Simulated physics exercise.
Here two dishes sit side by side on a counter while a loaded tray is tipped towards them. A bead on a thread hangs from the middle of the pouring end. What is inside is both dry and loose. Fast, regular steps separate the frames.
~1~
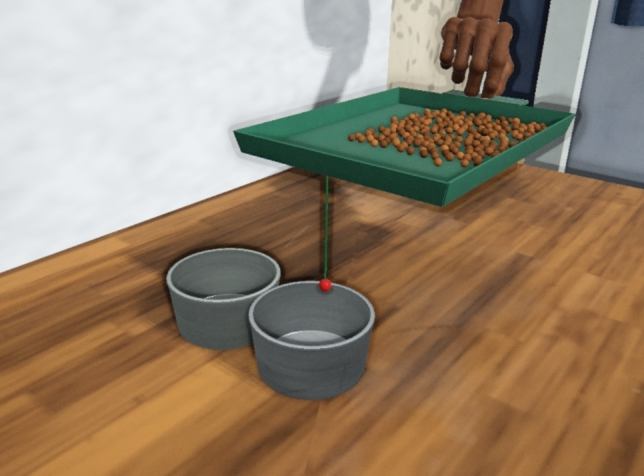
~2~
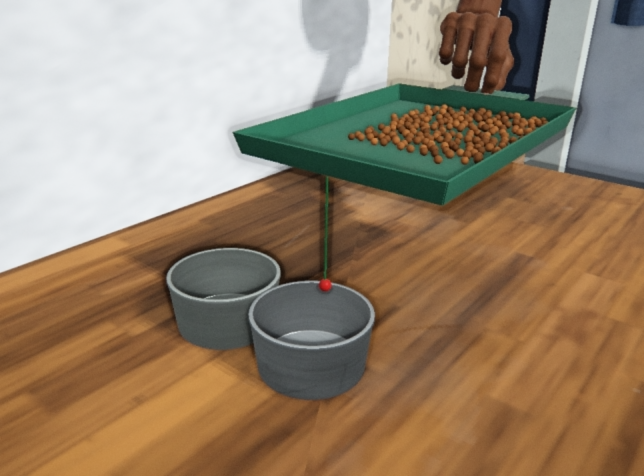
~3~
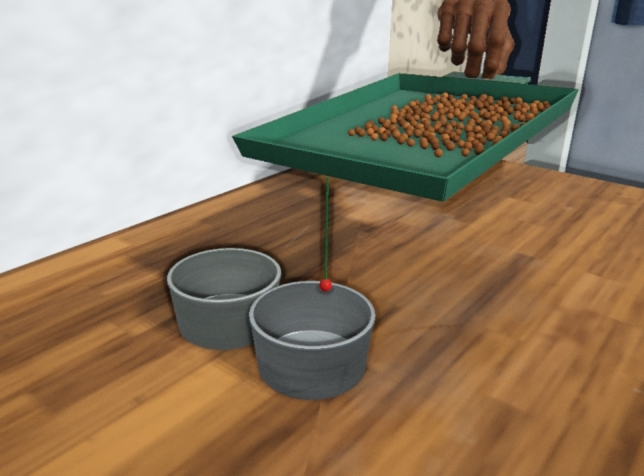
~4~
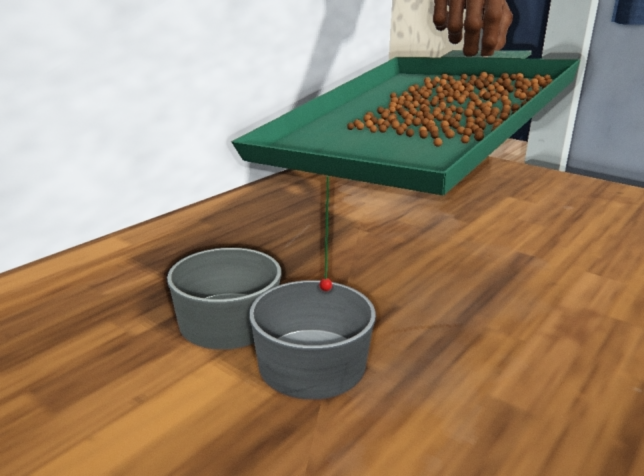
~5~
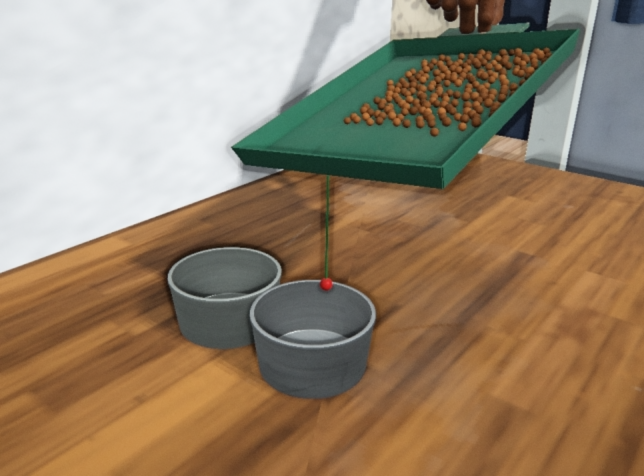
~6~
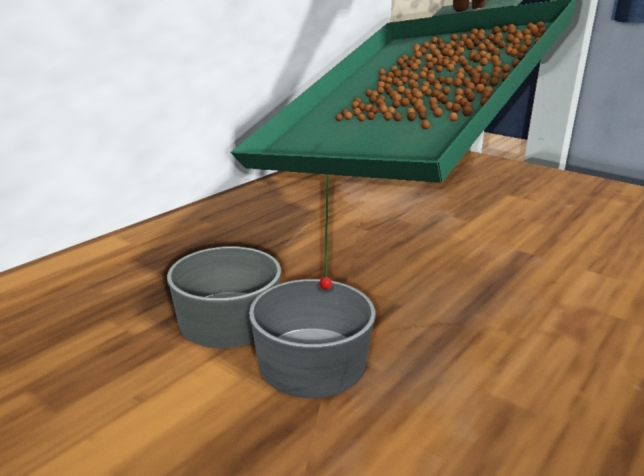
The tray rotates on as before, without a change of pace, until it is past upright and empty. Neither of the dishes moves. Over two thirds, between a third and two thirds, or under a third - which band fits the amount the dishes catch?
The band is over two thirds.
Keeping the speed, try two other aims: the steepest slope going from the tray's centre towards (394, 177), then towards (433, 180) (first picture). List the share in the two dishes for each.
Shares: 0 %, then 0 %.
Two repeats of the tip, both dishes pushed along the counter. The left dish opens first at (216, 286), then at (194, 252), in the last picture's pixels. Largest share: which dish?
The one on the left side first, then the one on the right side.
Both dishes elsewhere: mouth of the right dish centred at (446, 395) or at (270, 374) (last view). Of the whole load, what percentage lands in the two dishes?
Roughly 0% the first time and 10% the second time.
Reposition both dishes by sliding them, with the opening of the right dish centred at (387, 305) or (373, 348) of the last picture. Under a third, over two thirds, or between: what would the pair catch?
In order of the places: The middle third, then under a third.
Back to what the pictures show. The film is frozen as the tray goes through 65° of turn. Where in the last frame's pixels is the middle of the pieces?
In the last view, the load is centred close to (253, 176).
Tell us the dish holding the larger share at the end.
That is the left dish.
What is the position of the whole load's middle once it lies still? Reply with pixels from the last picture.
Around (223, 313).
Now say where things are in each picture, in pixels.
In the first frame, corners of the pouring end at (241, 130) and (445, 180), level; middle of the load at (460, 132), cereal balls; left dish at (184, 315); right dish at (271, 361); bead on its thread at (325, 285).
In the second frame, corners of the pouring end at (240, 131) and (445, 179), level; middle of the load at (460, 128).
In the third frame, corners of the pouring end at (240, 135) and (444, 175), tipped barely, lowest at the left corner; middle of the load at (461, 118).
In the fourth frame, corners of the pouring end at (239, 140) and (442, 169), tipped a little, lowest at the left corner; middle of the load at (461, 100).
In the fifth frame, corners of the pouring end at (238, 145) and (439, 163), tipped clearly, lowest at the left corner; middle of the load at (458, 83).
In the sixth frame, corners of the pouring end at (238, 149) and (435, 158), tipped clearly, lowest at the left corner; middle of the load at (450, 68), most on the move; left dish at (185, 313); right dish at (272, 360).
Soon, tray tipped steeply; about two thirds on the tray; a small part in the left dish; a stray few outside both; about a third in the air.
A while on, tray tipped past a quarter turn; about a quarter on the tray; about two thirds in the left dish; a small part outside both; a small part in the air.
Towards the end, tray tipped past a quarter turn; most in the left dish; a small part outside both.
Finally, tray tipped past a quarter turn; none in the right dish; most in the left dish; a small part outside both.
